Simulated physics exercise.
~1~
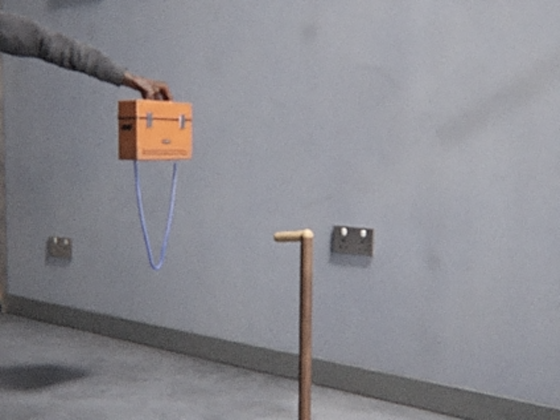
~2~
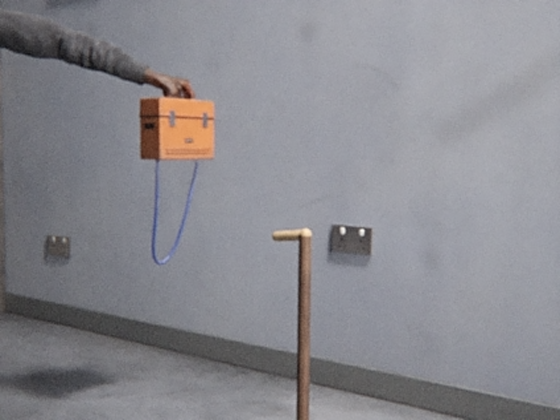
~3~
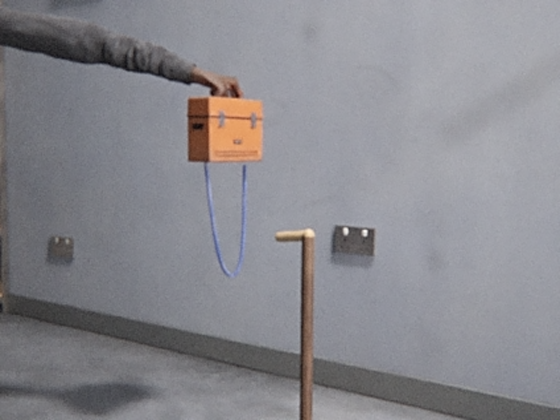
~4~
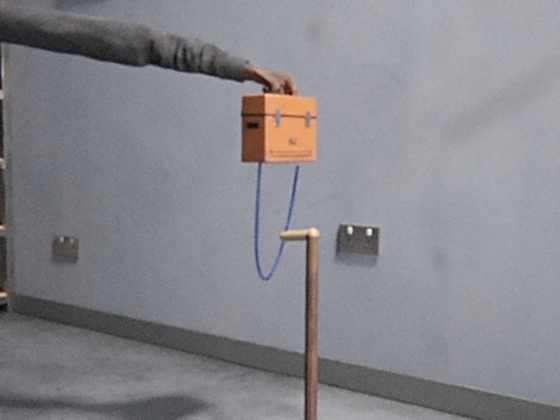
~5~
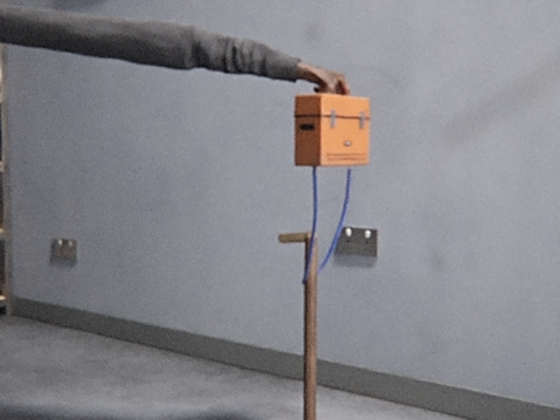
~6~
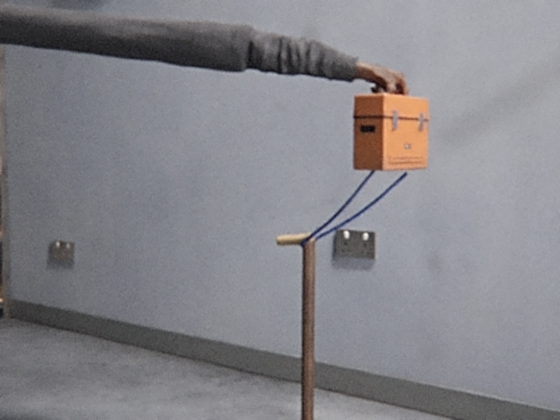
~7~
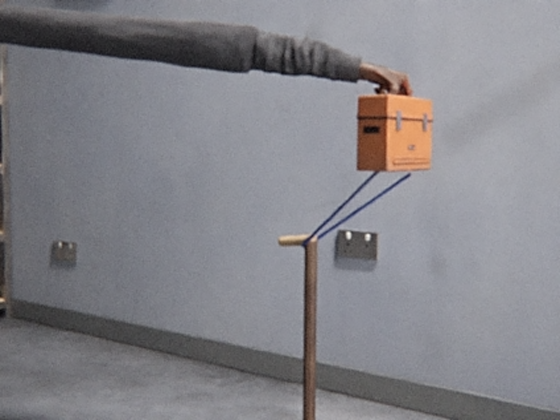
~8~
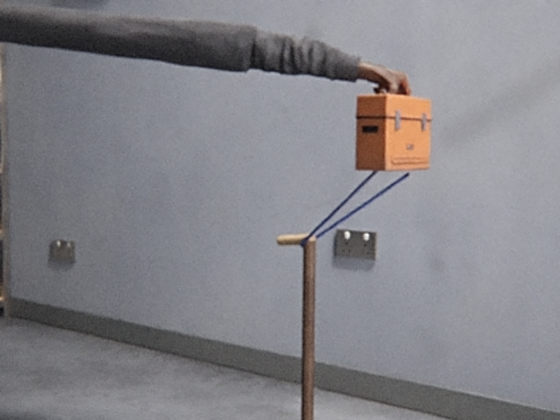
An orange case carried right by a hand snags its blue loop on a post.
